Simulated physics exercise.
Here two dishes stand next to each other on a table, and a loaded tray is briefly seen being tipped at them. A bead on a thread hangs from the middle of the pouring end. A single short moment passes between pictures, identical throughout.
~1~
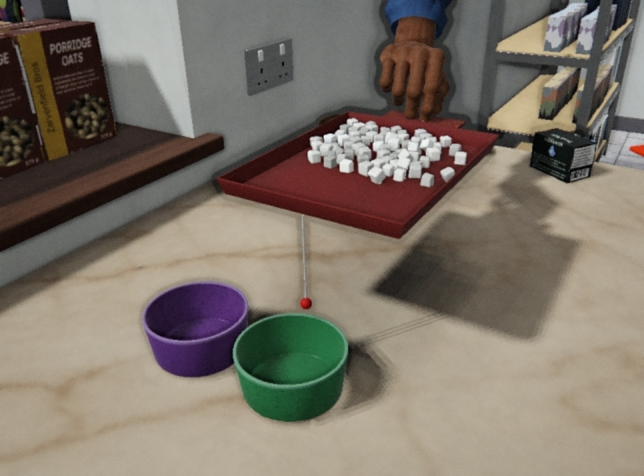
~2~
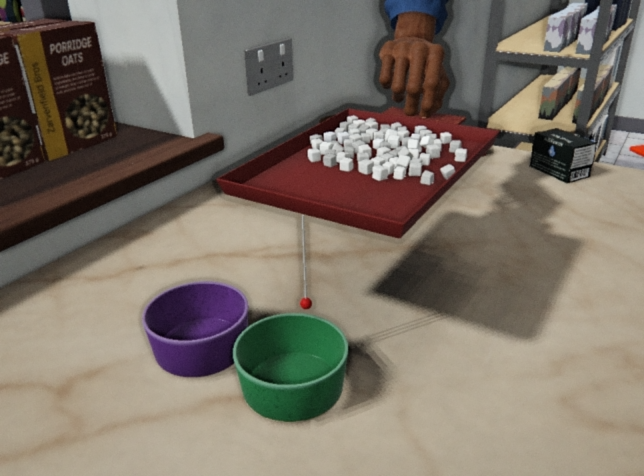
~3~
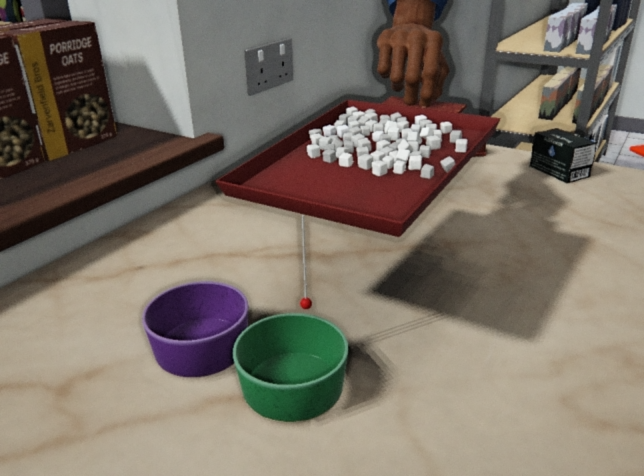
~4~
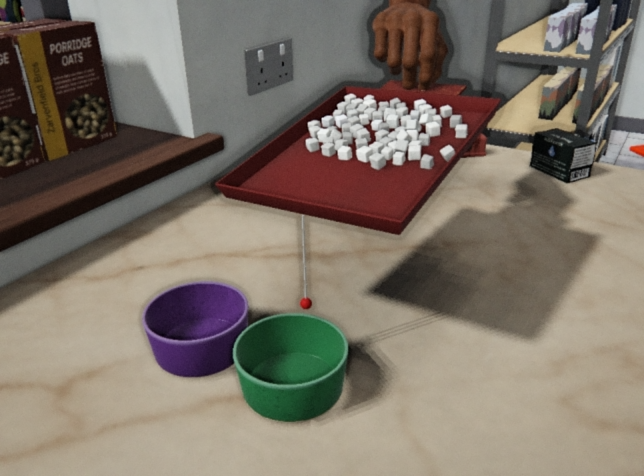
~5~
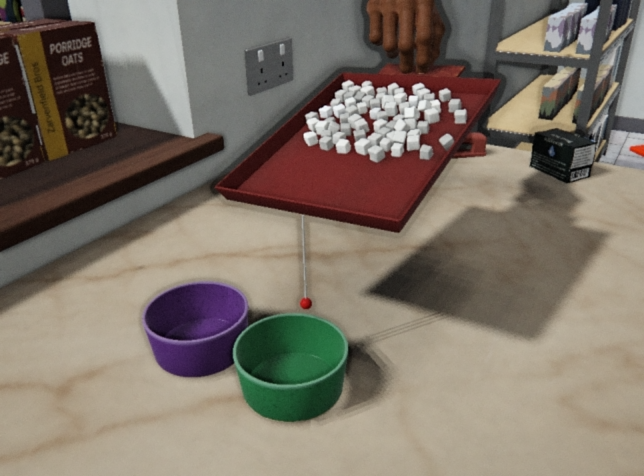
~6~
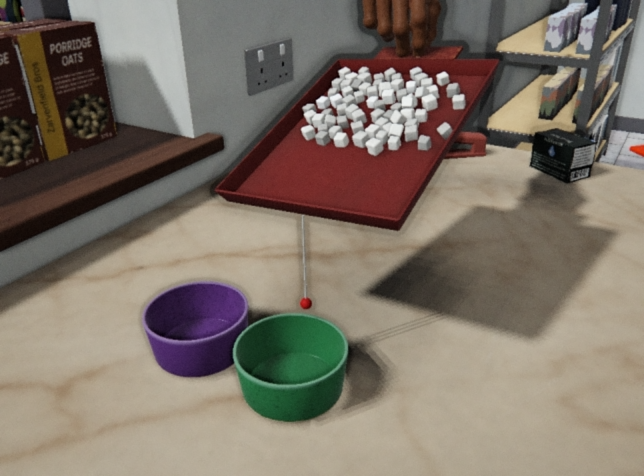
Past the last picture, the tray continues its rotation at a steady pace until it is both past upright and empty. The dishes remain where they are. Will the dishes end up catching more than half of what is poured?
Yes.
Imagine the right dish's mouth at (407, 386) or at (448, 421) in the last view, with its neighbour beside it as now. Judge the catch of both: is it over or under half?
Shy of half, then shy of half.
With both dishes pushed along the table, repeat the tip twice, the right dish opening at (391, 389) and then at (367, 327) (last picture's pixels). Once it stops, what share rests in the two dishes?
It would be near 40 per cent first and near 20 per cent second.
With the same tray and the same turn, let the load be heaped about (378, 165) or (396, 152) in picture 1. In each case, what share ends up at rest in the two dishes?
Around 80 in a hundred the first time, around 90 in a hundred the second.
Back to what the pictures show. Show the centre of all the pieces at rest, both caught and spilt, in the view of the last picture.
(222, 352).
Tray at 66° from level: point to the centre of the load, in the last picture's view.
Its middle sits at about pixel (265, 189).
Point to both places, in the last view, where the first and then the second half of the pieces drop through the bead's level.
Earlier half at (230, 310), later half at (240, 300).
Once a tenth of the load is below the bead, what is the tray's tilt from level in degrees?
The angle is roughly 65° at that point.
Shortly afterwards, tray tipped steeply; the bulk on the tray; a little in the right dish; a little in the left dish; a little outside both; a little in the air.
Next, tray tipped past a quarter turn; near a third on the tray; near a quarter in the right dish; near a quarter in the left dish; a little outside both; near a quarter in the air.
Some moments later, tray tipped past a quarter turn; near a third in the right dish; near half in the left dish; a little outside both.
In the end, tray tipped past a quarter turn; near a third in the right dish; near half in the left dish; a little outside both.
